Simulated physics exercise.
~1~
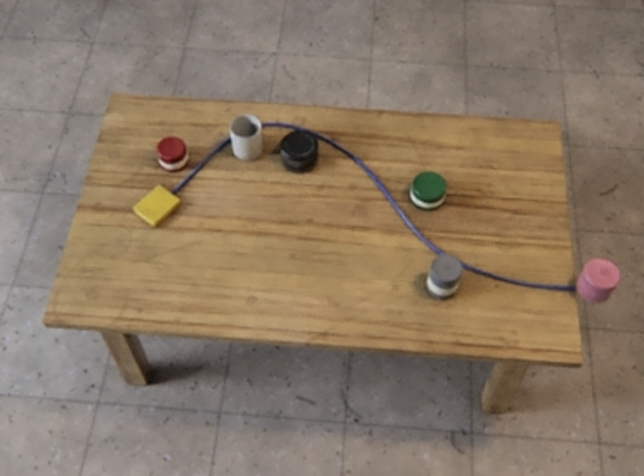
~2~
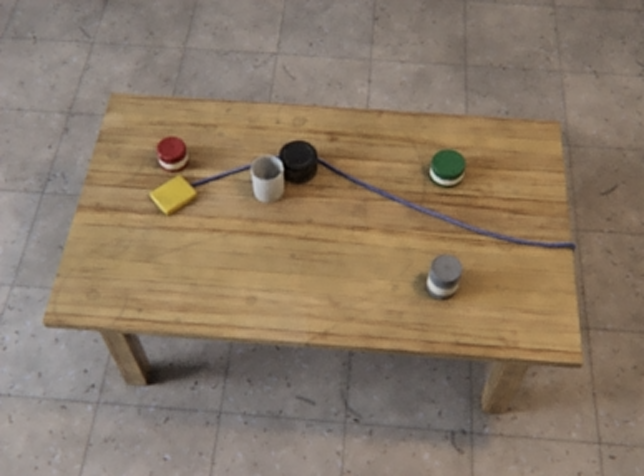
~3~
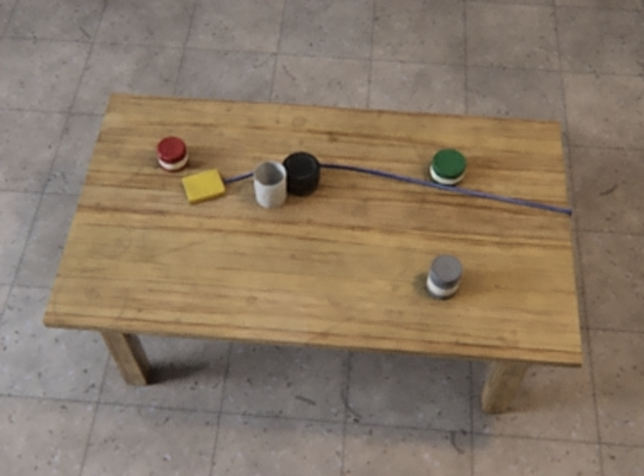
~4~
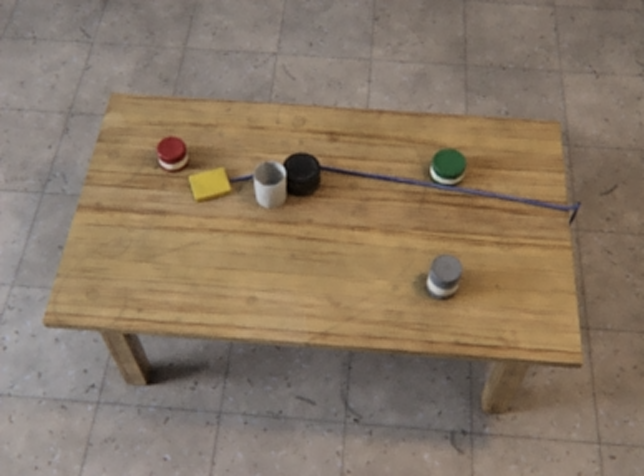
At the start, a blue cable curves across a wooden table from a yellow block, past a red canister, white cup, black tub and green canister, to a pink cylinder at the right edge, with a grey tin near the front. The pink piece then disappears from view, and the cable pulls straighter. The white cup shifts right and down beside the tub, while the green canister moves up and right. The yellow block slides right as the tub shifts slightly down. Finally, the cable runs nearly straight to the right edge, the block rests near the cup, and the red canister and grey tin remain in place.
